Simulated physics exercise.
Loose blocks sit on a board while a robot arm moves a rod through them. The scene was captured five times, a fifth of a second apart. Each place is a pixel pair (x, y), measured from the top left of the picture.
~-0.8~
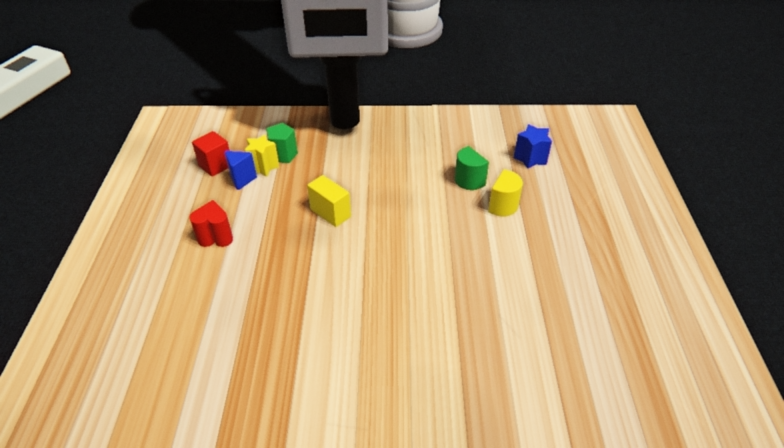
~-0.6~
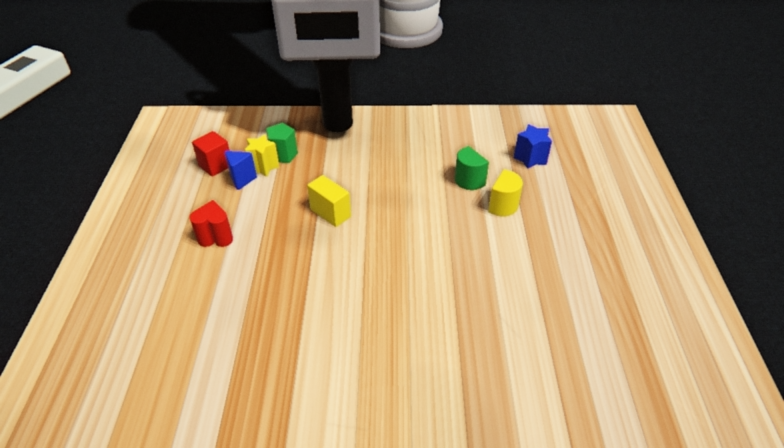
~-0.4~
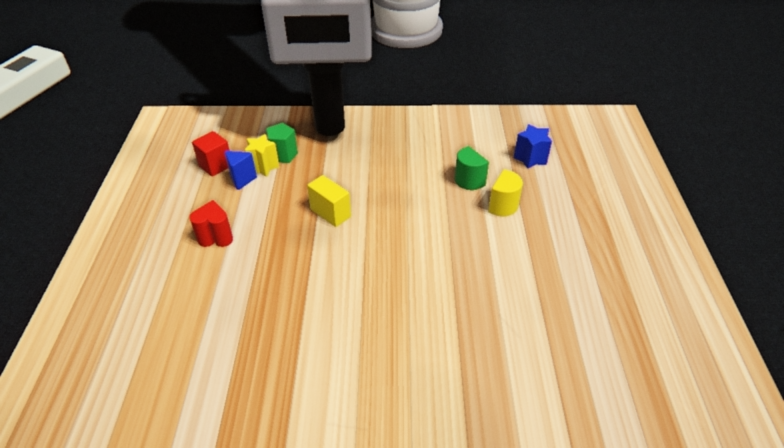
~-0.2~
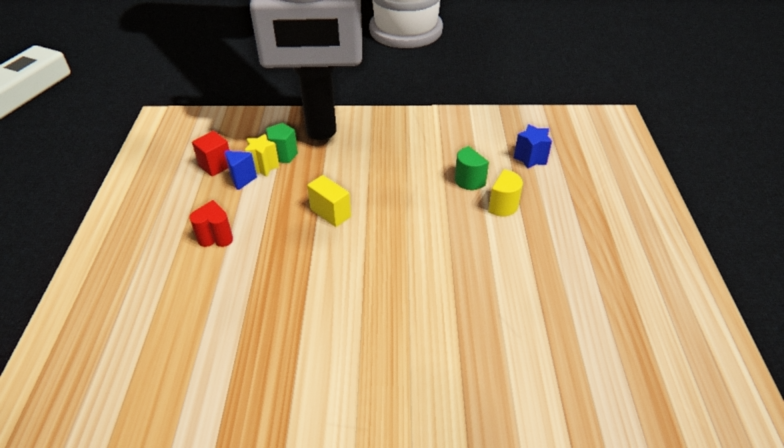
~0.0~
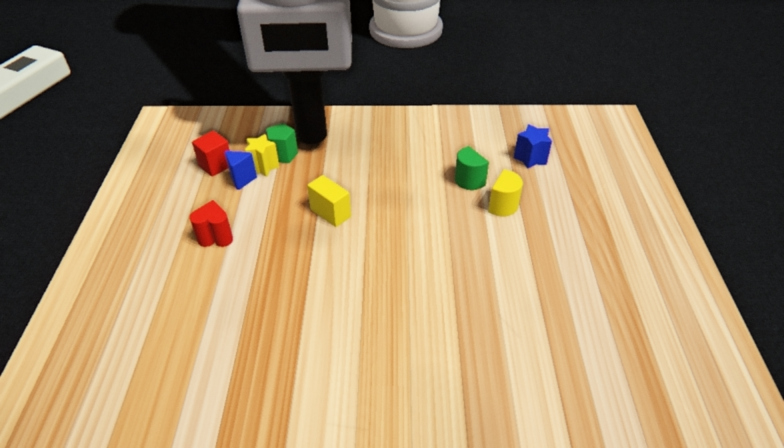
A robot arm's dark rod slid a short way left along the far edge of a wooden board, coming close to a green block, while all the colourful blocks stayed still.
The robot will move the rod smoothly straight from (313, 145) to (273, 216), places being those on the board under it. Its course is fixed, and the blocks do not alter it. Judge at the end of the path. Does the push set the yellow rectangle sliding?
The answer is no.
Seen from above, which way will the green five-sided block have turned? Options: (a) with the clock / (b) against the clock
I choose a.
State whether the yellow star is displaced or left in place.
It ends up somewhere else.
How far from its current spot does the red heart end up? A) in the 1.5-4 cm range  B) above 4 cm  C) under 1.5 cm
The one that fits is C, under 1.5 cm.
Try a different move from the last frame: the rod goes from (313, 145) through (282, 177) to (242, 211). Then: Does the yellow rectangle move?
No, it doesn't check out.
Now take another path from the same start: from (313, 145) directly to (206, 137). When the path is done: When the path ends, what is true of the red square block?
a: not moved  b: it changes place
I choose a.
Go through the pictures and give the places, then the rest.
The first frame shows lower end of the rod at (345, 121), tops of blocks, red heart at (209, 213), blue triangle at (236, 156), yellow star at (259, 143), green five-sided block at (279, 131), yellow rectangle at (328, 188).
The second frame shows rod at (338, 124), blocks as before.
The third frame shows rod at (330, 127), blocks as before.
The fourth frame shows rod at (322, 131), blocks as before.
The fifth frame shows rod at (312, 135), red heart at (209, 213), blue triangle at (236, 156), yellow star at (259, 143), green five-sided block at (279, 131), yellow rectangle at (328, 188).
What follows on the original path. One third of the way, rod at (299, 157); blue triangle at (229, 159); yellow star at (243, 146); green five-sided block at (269, 137), turned 55° clockwise.
Two thirds of the way, rod at (285, 181); blue triangle at (229, 159); yellow star at (242, 146); green five-sided block at (269, 137), turned 60° clockwise.
At the end, rod at (271, 207); red heart not moved; blue triangle at (229, 159); yellow star at (242, 146); green five-sided block at (269, 137), turned 60° clockwise; yellow rectangle not moved.
